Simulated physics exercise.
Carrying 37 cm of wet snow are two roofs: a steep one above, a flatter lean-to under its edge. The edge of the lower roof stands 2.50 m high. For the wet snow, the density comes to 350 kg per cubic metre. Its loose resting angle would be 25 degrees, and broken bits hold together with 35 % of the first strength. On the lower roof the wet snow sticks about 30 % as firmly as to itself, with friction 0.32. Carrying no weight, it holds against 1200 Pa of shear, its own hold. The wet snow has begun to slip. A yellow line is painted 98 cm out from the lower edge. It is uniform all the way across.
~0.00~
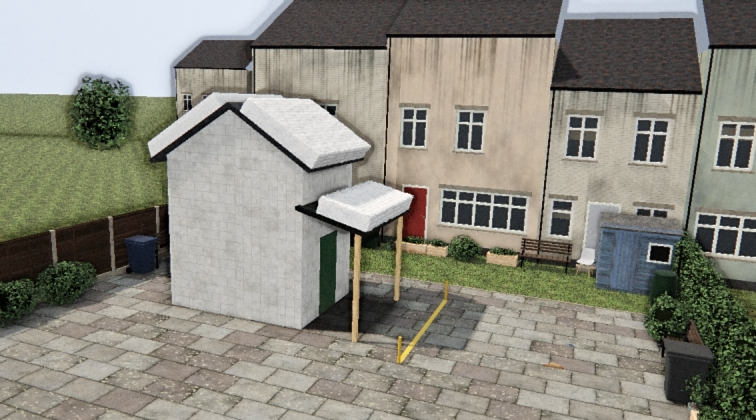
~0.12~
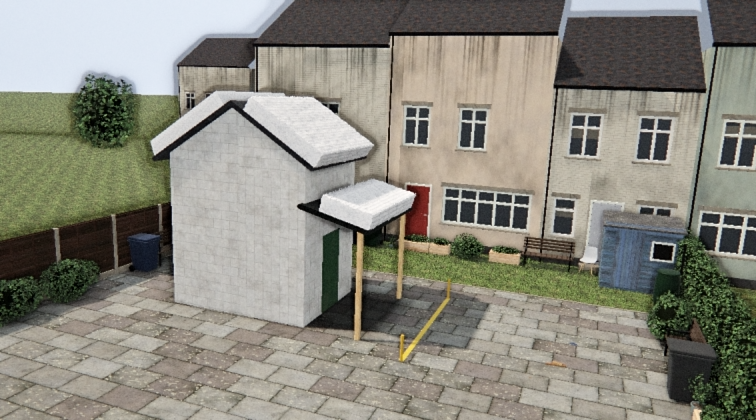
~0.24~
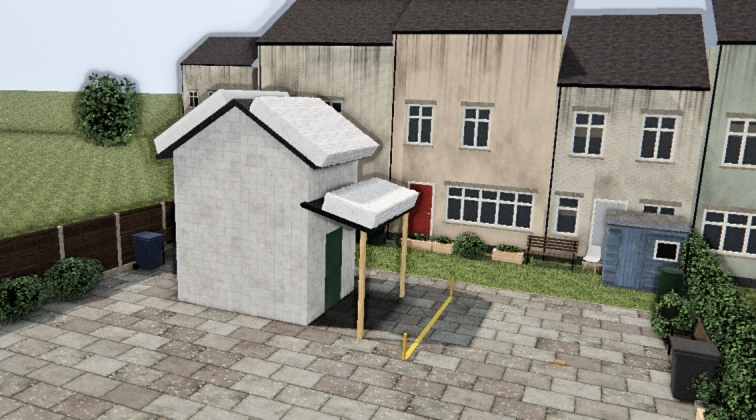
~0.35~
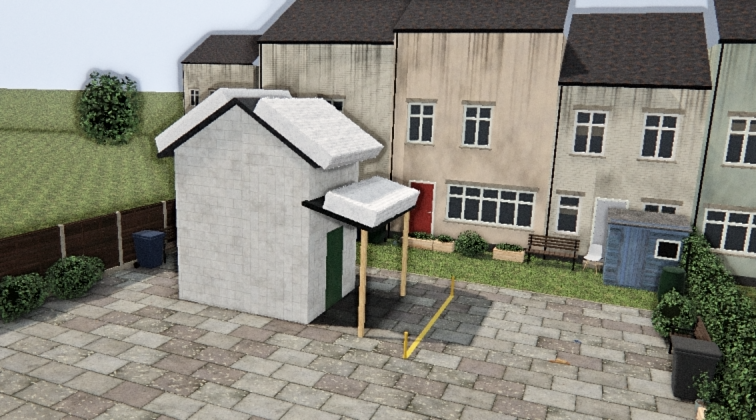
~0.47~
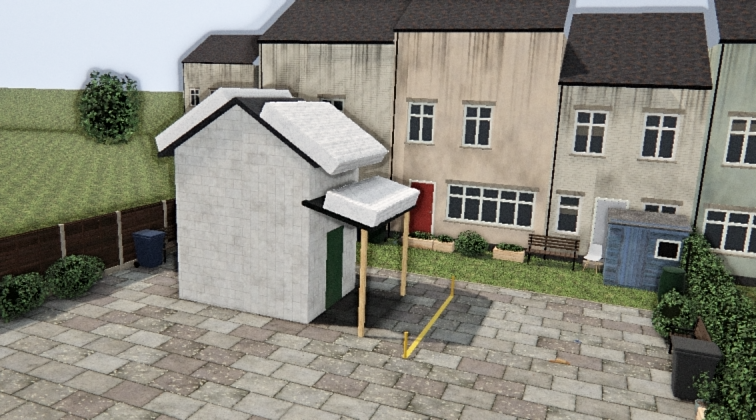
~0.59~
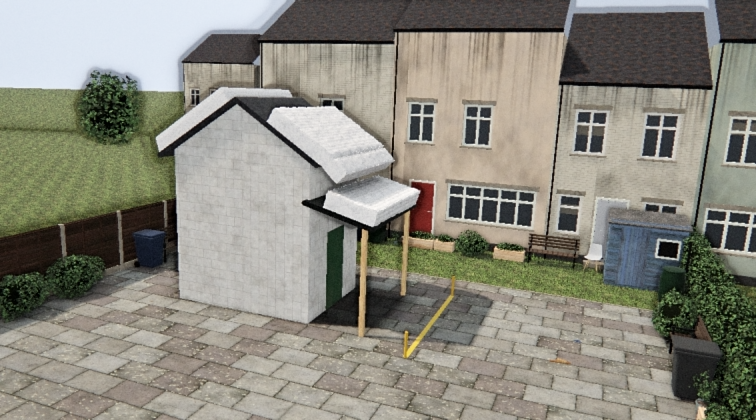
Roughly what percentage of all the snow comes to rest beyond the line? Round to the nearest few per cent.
Roughly 50 %.
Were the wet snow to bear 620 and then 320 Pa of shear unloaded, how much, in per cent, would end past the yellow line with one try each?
About 60 % first, about 60 % second.
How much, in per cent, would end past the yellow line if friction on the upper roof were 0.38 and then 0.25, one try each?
I'd say 30 %, followed by 45 %.
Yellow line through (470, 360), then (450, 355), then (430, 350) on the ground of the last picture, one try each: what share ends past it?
Respectively about 16 in a hundred, 25 in a hundred and 40 in a hundred.
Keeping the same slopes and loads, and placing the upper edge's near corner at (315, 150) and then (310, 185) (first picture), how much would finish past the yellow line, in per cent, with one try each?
In that order: 60 %, 30 %.
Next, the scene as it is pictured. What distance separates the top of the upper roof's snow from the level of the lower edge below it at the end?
Roughly 0.5 m.
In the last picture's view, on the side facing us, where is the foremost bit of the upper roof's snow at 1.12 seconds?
(388, 209) or thereabouts.
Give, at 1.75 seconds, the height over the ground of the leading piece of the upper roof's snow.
Roughly 0.2 m.
After 1.12 s, none is below the lower edge and 0 % is past the line.
After 1.75 s, 52 % is below the lower edge and 32 % is past the line.
After 2.37 s, 67 % is below the lower edge and 50 % is past the line.
After 3.00 s, 67 % is below the lower edge and 50 % is past the line.
After 3.40 s, at the end, 67 % is below the lower edge and 50 % is past the line.
